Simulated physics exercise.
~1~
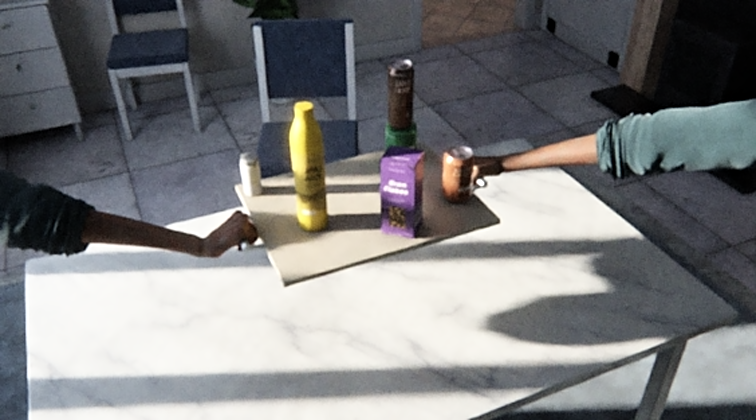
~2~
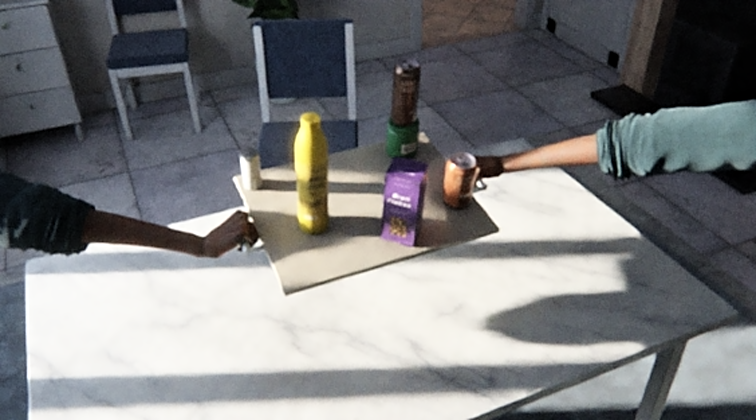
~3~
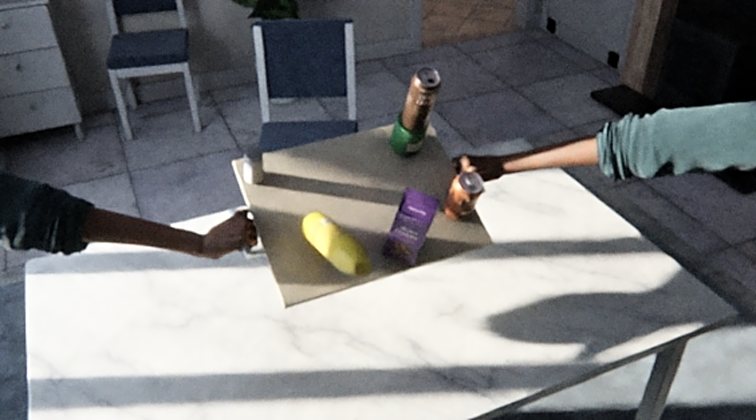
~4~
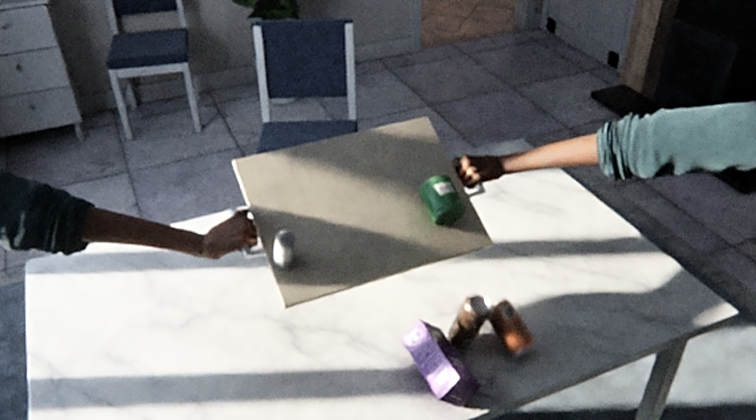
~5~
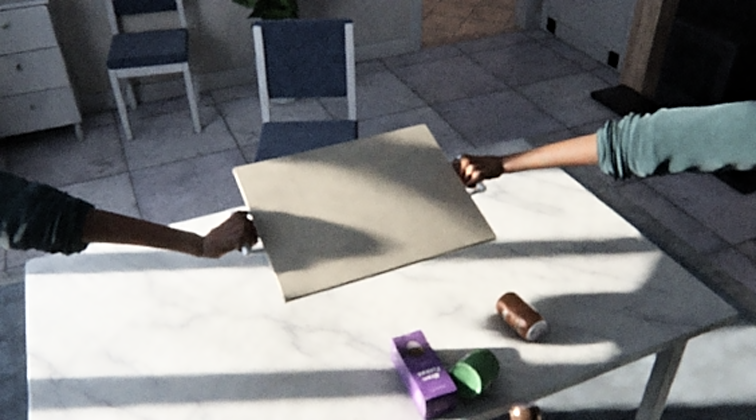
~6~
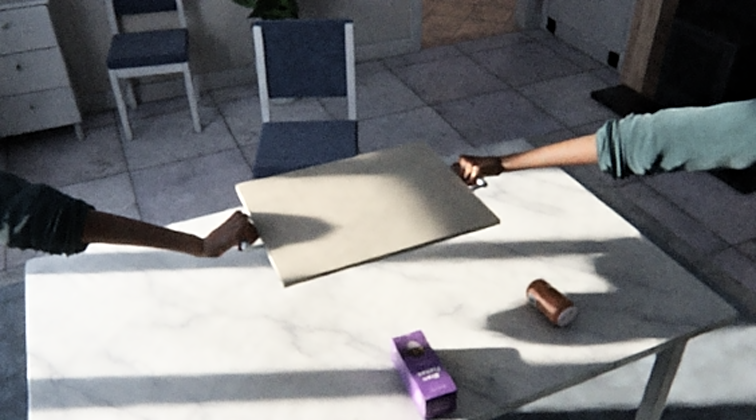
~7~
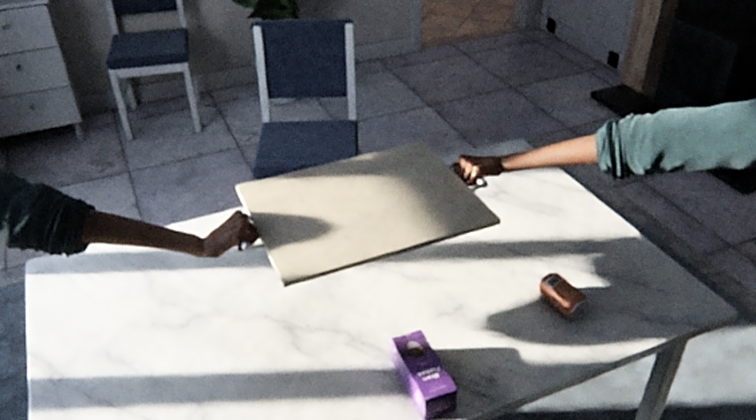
Everything slid off a flat tray when two hands tipped its near edge down; the yellow bottle toppled, cans and a purple carton dropped onto the marble table, and the white shaker and green jar followed, leaving the levelled tray empty.
